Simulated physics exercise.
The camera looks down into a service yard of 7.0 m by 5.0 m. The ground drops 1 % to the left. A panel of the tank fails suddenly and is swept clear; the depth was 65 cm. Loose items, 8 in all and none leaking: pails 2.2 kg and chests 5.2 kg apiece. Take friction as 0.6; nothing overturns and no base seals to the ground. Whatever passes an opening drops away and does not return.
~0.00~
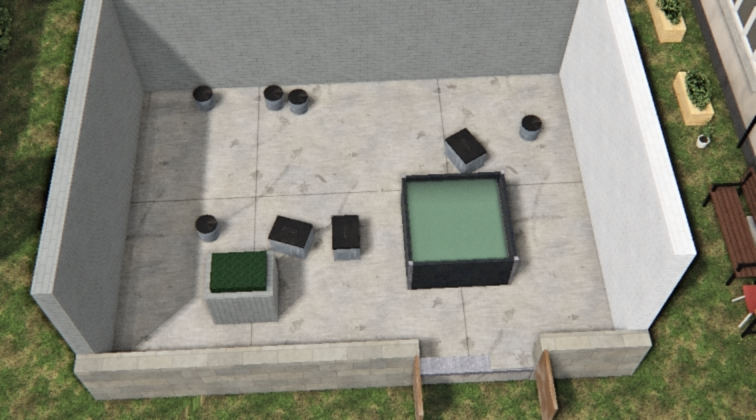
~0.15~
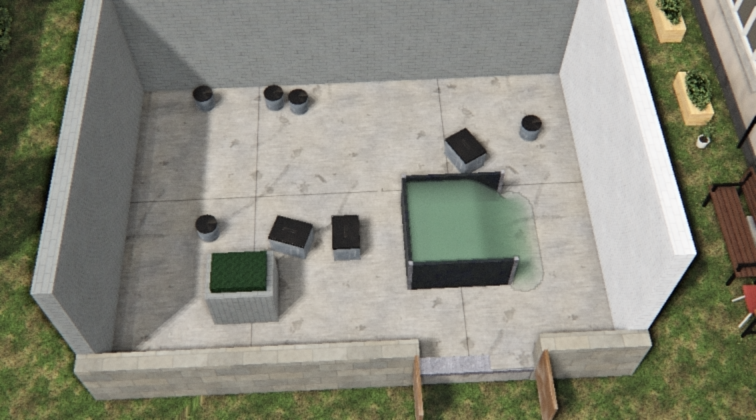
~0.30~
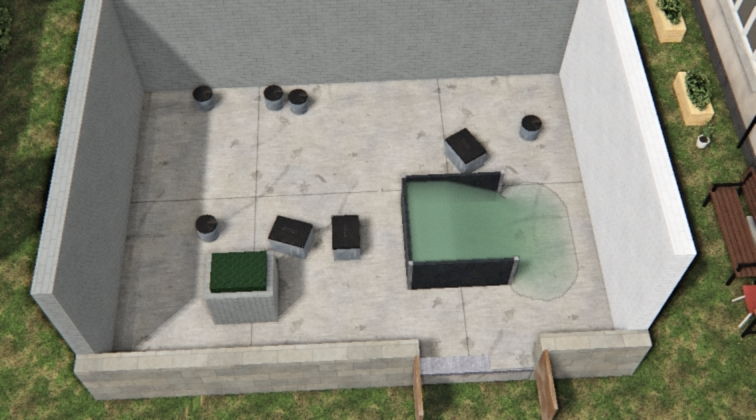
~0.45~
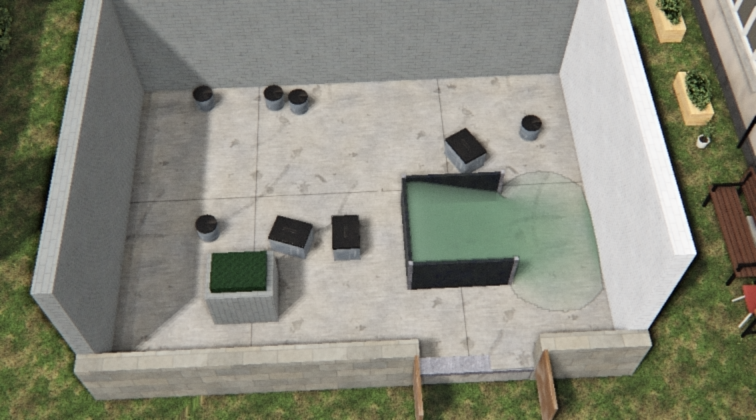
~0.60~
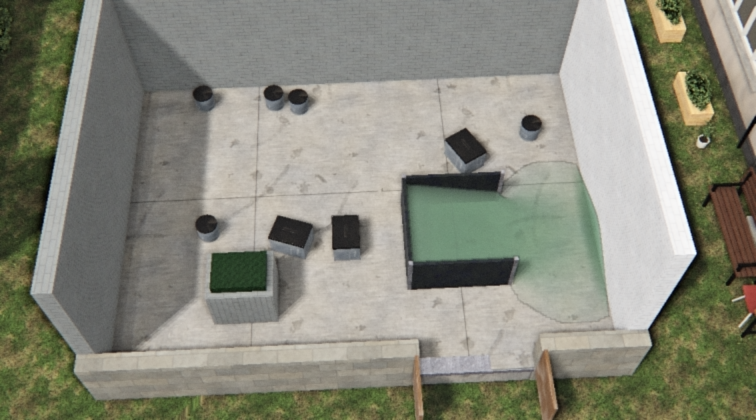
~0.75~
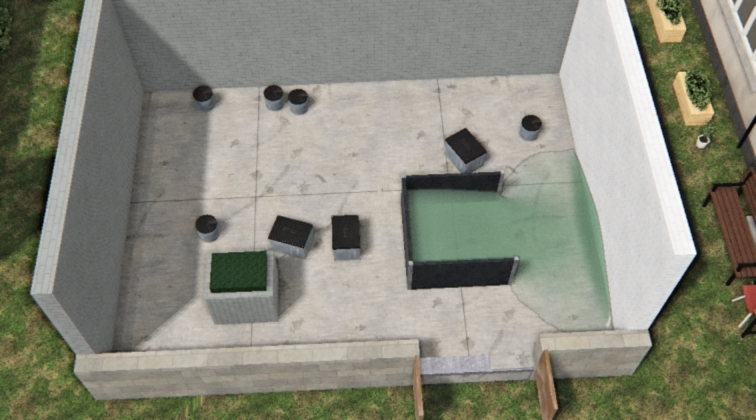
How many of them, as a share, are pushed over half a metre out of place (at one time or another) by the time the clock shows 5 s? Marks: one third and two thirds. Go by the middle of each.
That comes to one to two thirds.
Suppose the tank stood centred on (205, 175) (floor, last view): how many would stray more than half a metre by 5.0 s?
In that case 4 of them.
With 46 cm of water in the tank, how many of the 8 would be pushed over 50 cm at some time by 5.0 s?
Then 1.
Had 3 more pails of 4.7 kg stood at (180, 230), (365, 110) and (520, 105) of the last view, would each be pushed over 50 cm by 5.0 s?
In turn: Short of it, past it, more.
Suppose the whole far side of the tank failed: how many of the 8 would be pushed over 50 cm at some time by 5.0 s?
In that case 5 of them.
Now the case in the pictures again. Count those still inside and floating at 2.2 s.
I count 0.
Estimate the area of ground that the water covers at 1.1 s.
Some 6.0 m2.
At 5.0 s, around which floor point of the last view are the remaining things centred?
Around (268, 179).
After 1.1 s 0 of 8 are over 50 cm from their spots; 0 afloat.
After 2.2 s 1 of 8 are over 50 cm from their spots; 0 afloat.
After 3.5 s 1 of 8 are over 50 cm from their spots; 0 afloat.
After 5.0 s 4 of 8 are over 50 cm from their spots, and 4 have been at some point; 0 afloat.
